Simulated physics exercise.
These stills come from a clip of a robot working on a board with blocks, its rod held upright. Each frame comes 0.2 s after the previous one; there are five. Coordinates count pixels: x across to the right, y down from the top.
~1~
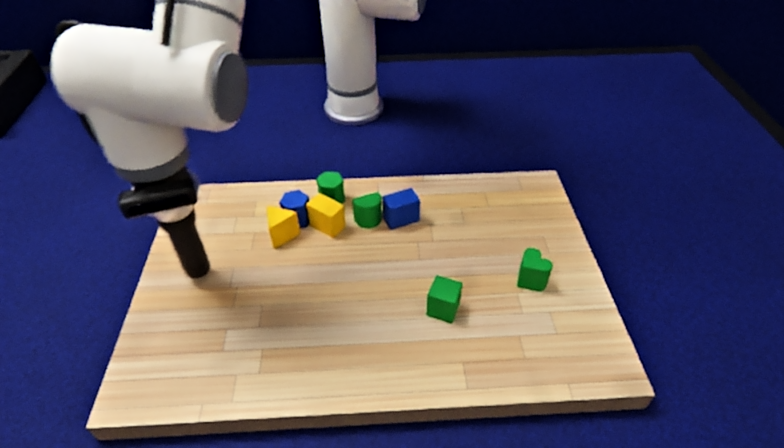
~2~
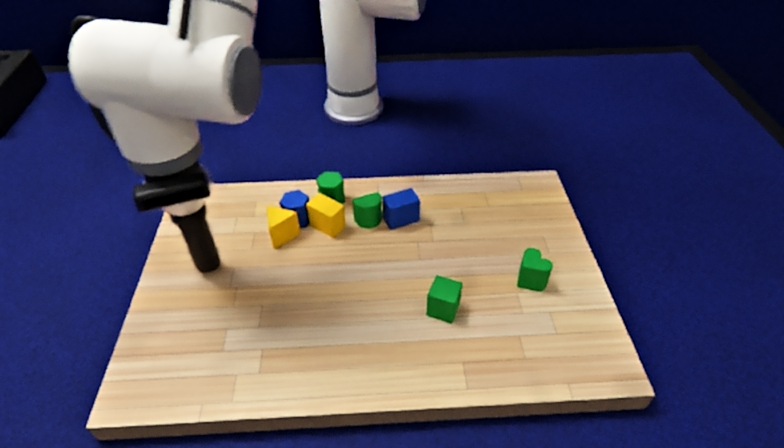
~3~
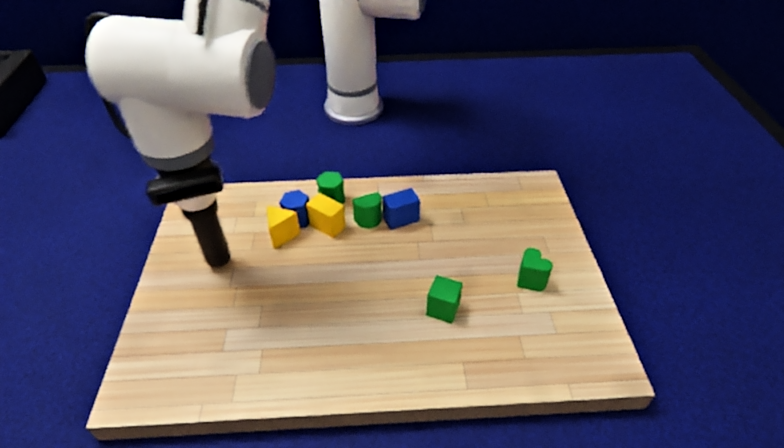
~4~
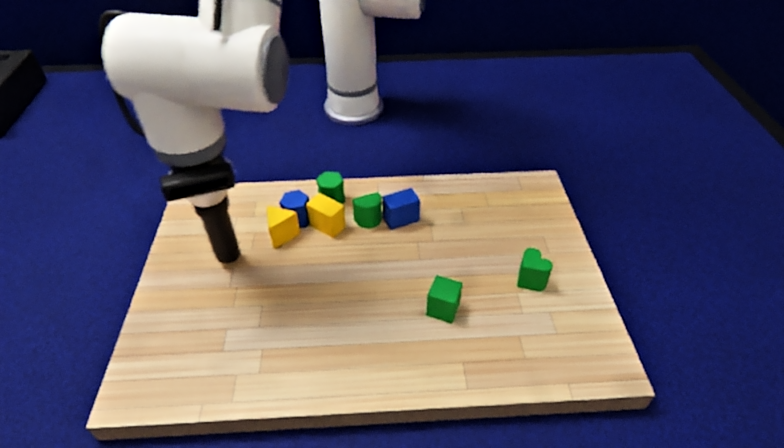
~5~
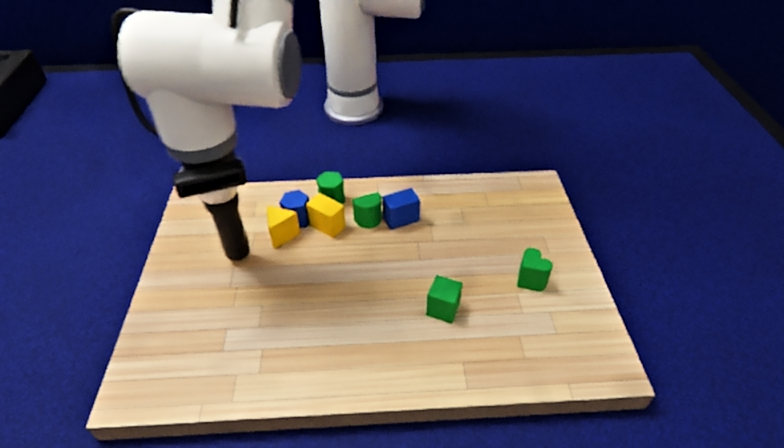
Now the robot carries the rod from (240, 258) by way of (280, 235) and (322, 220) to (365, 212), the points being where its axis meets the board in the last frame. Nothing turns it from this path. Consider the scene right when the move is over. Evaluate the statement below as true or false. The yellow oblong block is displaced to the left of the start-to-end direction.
False - the claim does not hold.
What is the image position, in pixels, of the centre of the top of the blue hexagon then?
I'd expect the centre of its top face to be at (310, 181).
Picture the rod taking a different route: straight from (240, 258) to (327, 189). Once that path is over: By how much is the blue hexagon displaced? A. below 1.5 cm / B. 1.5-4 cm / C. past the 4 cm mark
Letter C.
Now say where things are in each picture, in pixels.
In the first frame, rod tip at (198, 270); block tops, yellow three-sided block at (278, 215); blue hexagon at (294, 199); yellow oblong block at (325, 204); green hexagon at (330, 179); green half-round block at (368, 200); blue oblong block at (401, 198).
In the second frame, rod at (208, 264); blocks unchanged.
In the third frame, rod at (219, 259); blocks unchanged.
In the fourth frame, rod at (228, 255); blocks unchanged.
In the fifth frame, rod at (238, 252); yellow three-sided block at (278, 215); blue hexagon at (294, 199); yellow oblong block at (325, 204); green hexagon at (330, 179); green half-round block at (368, 200); blue oblong block at (401, 198).
What follows on the original path. One third of the way, rod at (280, 229); yellow three-sided block at (299, 208); blue hexagon at (301, 192), turned 35° anticlockwise; yellow oblong block at (330, 203).
Two thirds of the way, rod at (322, 214); yellow three-sided block at (339, 190), turned 20° anticlockwise; blue hexagon at (310, 181), turned 65° anticlockwise; yellow oblong block at (359, 195), turned 85° clockwise; green hexagon at (336, 173), turned 30° clockwise; green half-round block at (376, 201), turned 30° anticlockwise; blue oblong block at (405, 197).
At the end, rod at (365, 206); yellow three-sided block at (374, 178), turned 40° anticlockwise; blue hexagon at (310, 181), turned 65° anticlockwise; yellow oblong block at (387, 196), turned 95° clockwise; green hexagon at (338, 170); green half-round block at (395, 209), turned 25° anticlockwise; blue oblong block at (420, 198).
